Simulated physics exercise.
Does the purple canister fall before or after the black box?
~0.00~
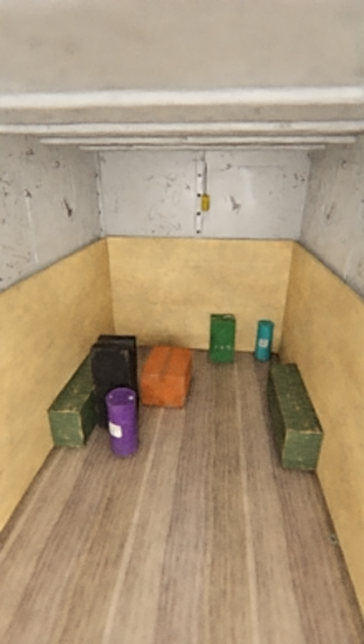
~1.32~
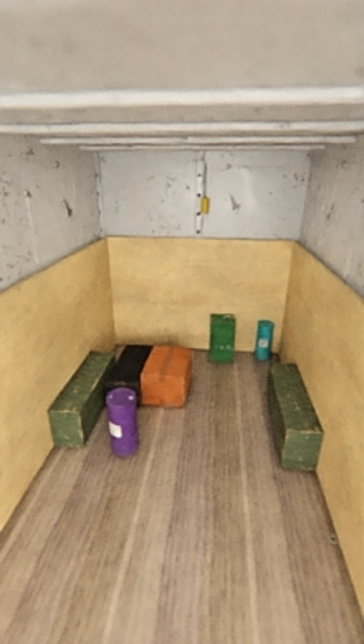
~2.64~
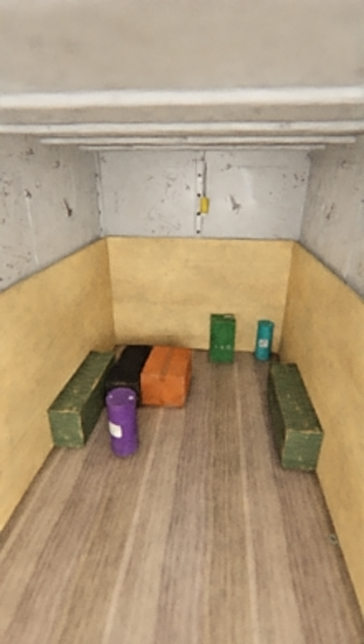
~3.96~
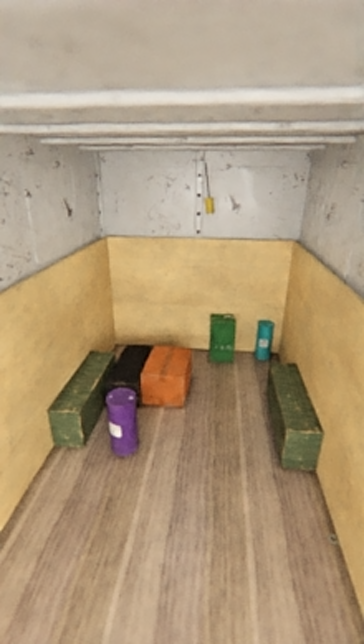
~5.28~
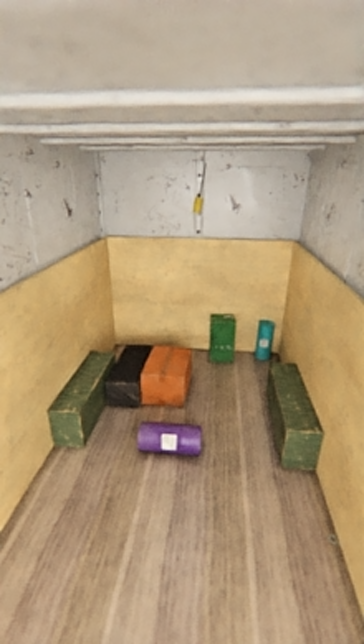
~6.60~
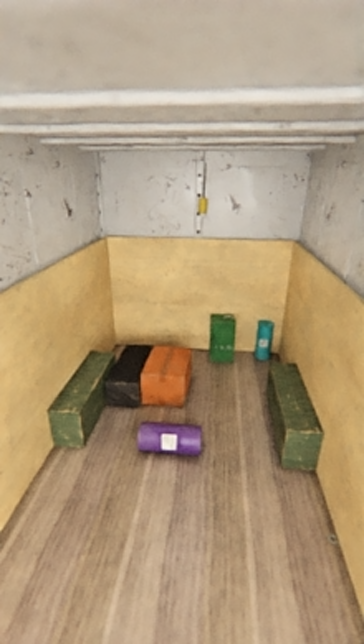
The purple canister falls after the black box. The black box tips onto its side while the canister is still standing, and the canister goes over later.
